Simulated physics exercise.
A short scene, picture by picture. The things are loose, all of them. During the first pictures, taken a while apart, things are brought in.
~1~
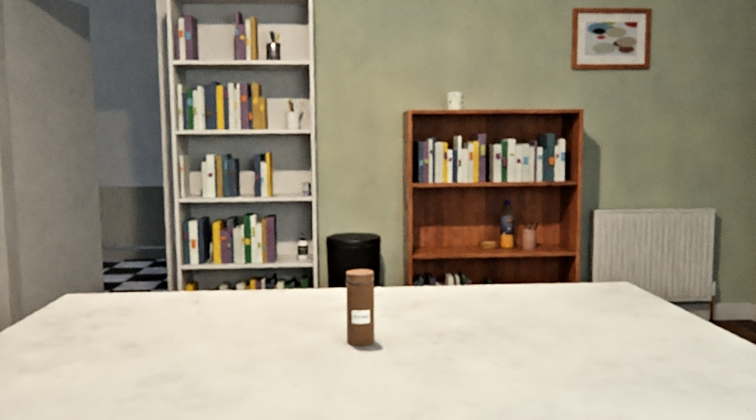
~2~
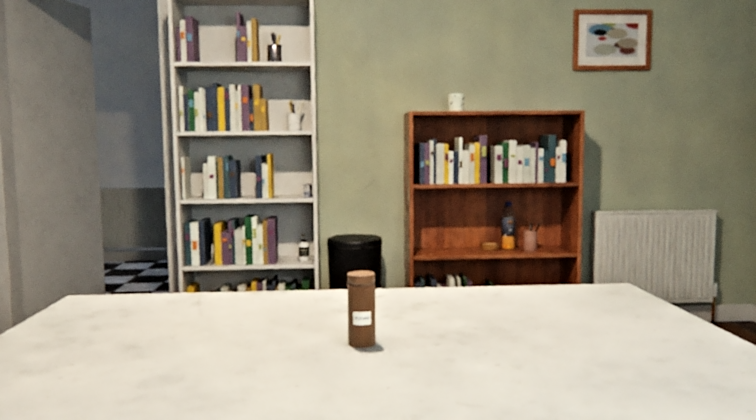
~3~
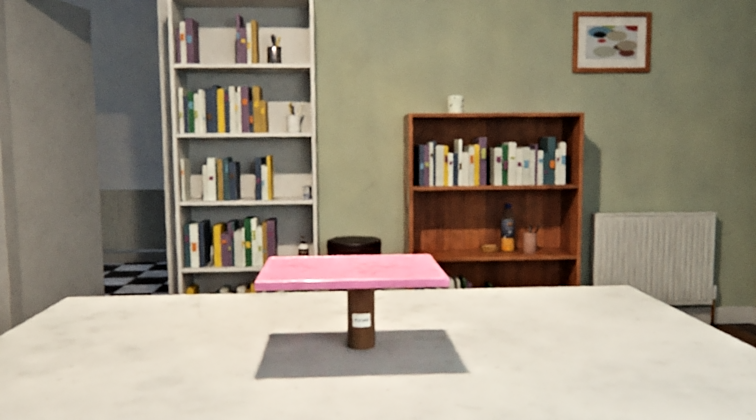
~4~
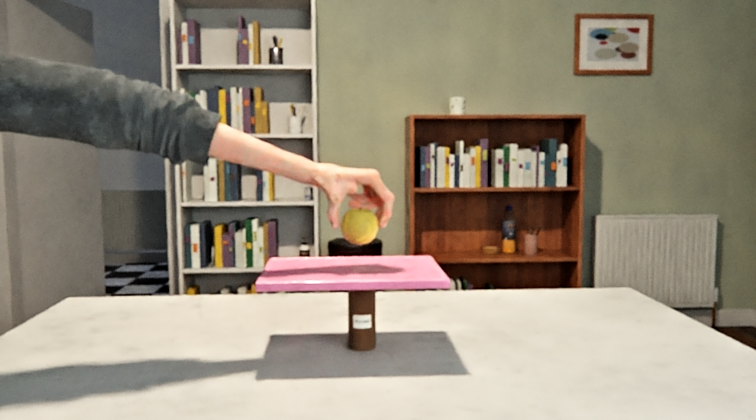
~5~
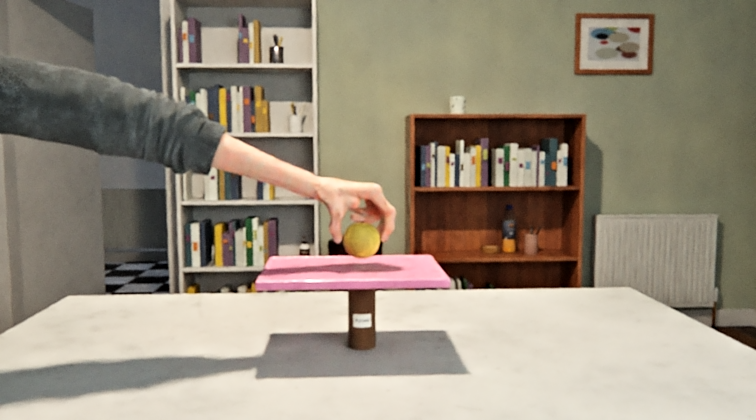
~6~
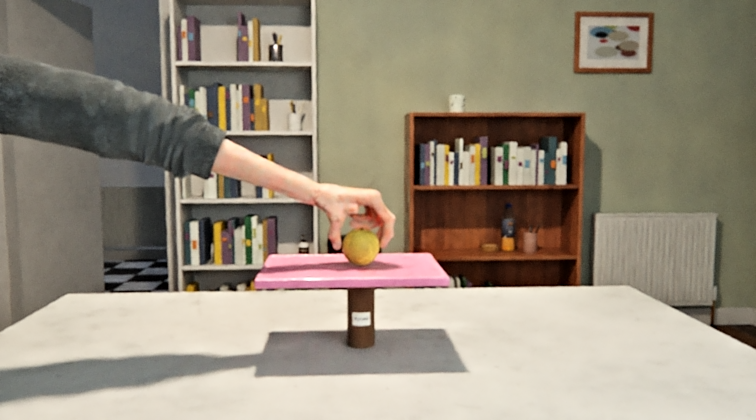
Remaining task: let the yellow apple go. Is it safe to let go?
Yes.
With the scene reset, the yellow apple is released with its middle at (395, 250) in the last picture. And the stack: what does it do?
The stack then stays standing.
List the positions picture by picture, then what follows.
The last thing is not in view yet, in the first frame.
The last thing is not in view yet, in the second frame.
The last thing is not in view yet; pink lid (351, 270), in the third frame.
Coming down; yellow apple (360, 226); pink lid (352, 272), in the fourth frame.
Coming down; yellow apple (362, 240); pink lid (352, 271), in the fifth frame.
Set down, still held; yellow apple (361, 247); pink lid (351, 269), in the sixth frame.
Then, 0.30 s later than the last frame, all is still.
Then, 0.70 s later than the last frame, yellow apple resting near (361, 247).
When it is over, all 3 as before. End places, in pixels of the last picture, yellow apple near (360, 247). The stack holds.
